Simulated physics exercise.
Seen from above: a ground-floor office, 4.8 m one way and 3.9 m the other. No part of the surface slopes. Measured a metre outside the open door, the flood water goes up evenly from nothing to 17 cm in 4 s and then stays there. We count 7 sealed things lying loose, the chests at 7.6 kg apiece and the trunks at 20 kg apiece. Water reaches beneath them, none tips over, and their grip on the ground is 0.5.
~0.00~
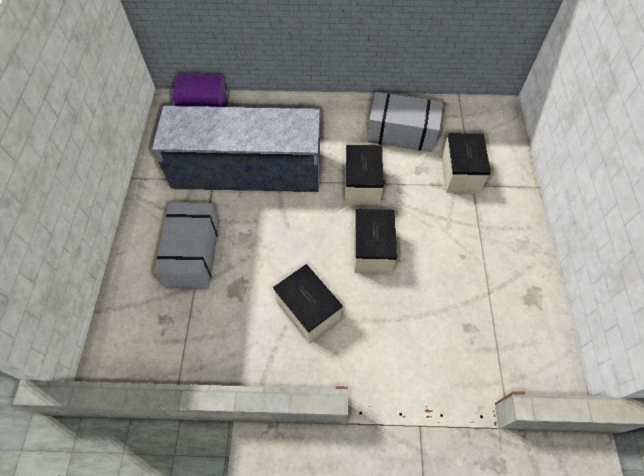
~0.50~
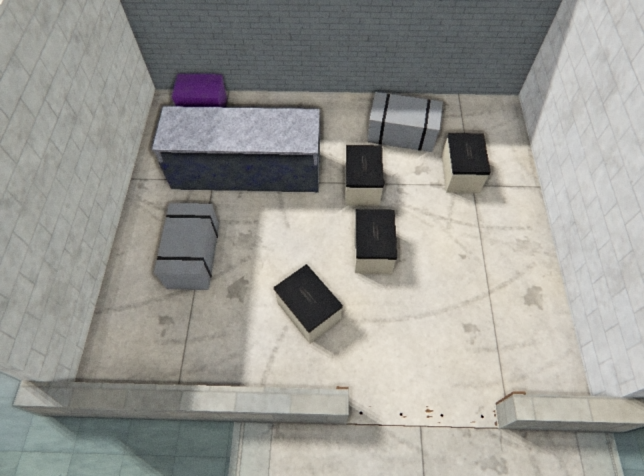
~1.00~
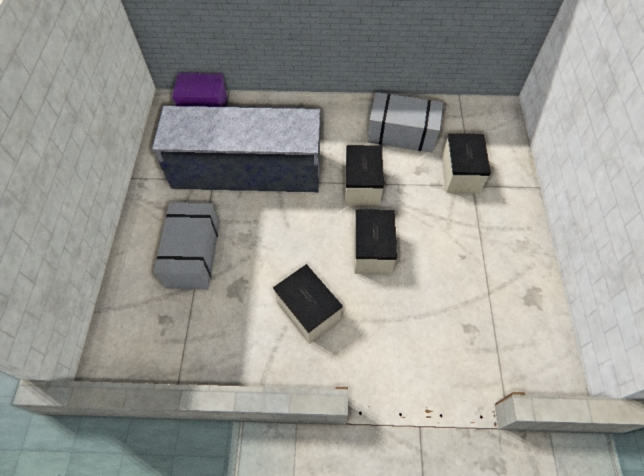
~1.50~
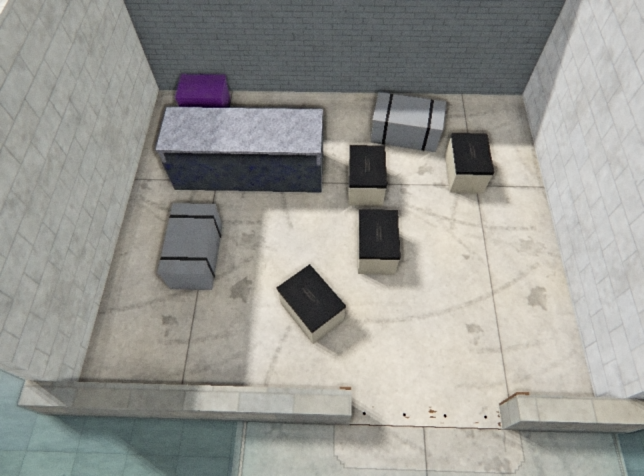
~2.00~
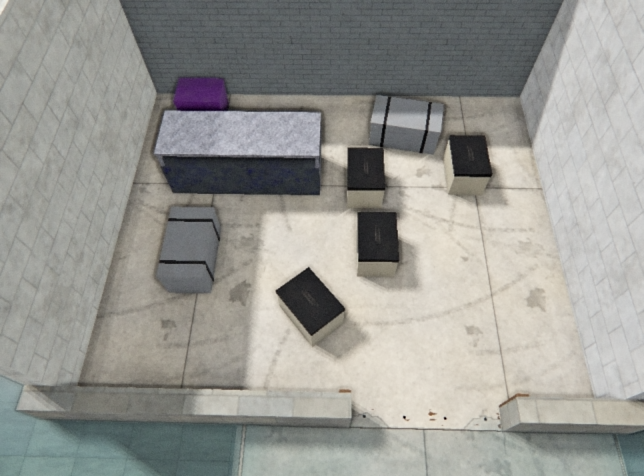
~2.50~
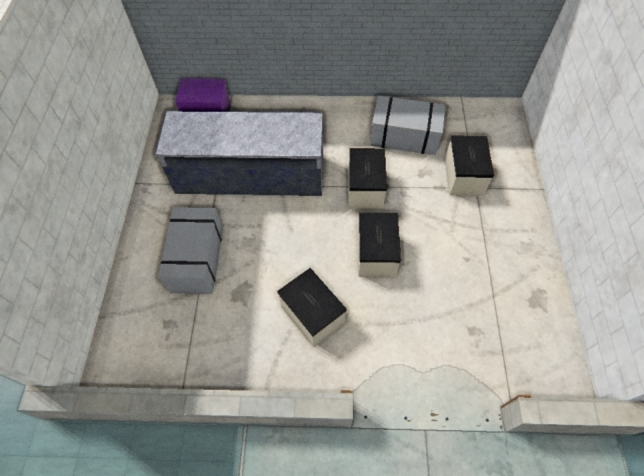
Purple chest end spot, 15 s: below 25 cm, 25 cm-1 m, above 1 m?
Looks like it will shift a fair bit.
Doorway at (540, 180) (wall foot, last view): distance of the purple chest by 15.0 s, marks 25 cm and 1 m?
Under that change the purple chest is pushed a bit.
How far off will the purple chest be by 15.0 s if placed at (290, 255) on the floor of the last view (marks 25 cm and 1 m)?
It slides a little.
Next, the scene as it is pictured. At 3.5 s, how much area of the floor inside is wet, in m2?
Wet area: Approx. 2.0 m2.
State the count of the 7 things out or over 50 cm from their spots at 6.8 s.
The number comes to 3.
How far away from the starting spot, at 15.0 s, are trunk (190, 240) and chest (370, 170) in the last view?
The first is 40 cm from its start, the second 200 cm.
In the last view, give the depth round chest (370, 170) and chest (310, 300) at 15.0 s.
First roughly 12 cm, second roughly 6 cm.
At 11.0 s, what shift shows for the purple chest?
Some 40 cm from the start.
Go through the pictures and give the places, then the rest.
In the first picture, the purple chest at (197, 85), on the bottom; 0.0 m2 under water; 0 of 7 have shifted.
In the second picture, the purple chest at (197, 86) rests on the ground; water covers 0.0 m2; 0 of 7 have shifted.
In the third picture, the purple chest at (198, 85) rests on the ground; water covers 0.0 m2; 0 of 7 have shifted.
In the fourth picture, the purple chest at (201, 86), on the bottom; 0.0 m2 under water; 0 of 7 have shifted.
In the fifth picture, the purple chest at (199, 90), on the bottom; 0.0 m2 under water; 0 of 7 have shifted.
In the sixth picture, the purple chest at (200, 90), on the bottom; 0.4 m2 under water; 0 of 7 have shifted.
After 3.5 s the purple chest is near (200, 90), 0.0 m from its start, aground; 0 afloat.
After 6.8 s the purple chest is near (200, 90), 0.0 m from its start, aground; 3 afloat.
After 11.0 s the purple chest is near (162, 94), 0.4 m from its start, afloat; 5 afloat.
After 15.0 s the purple chest is near (162, 93), 0.4 m from its start, afloat; 7 afloat.
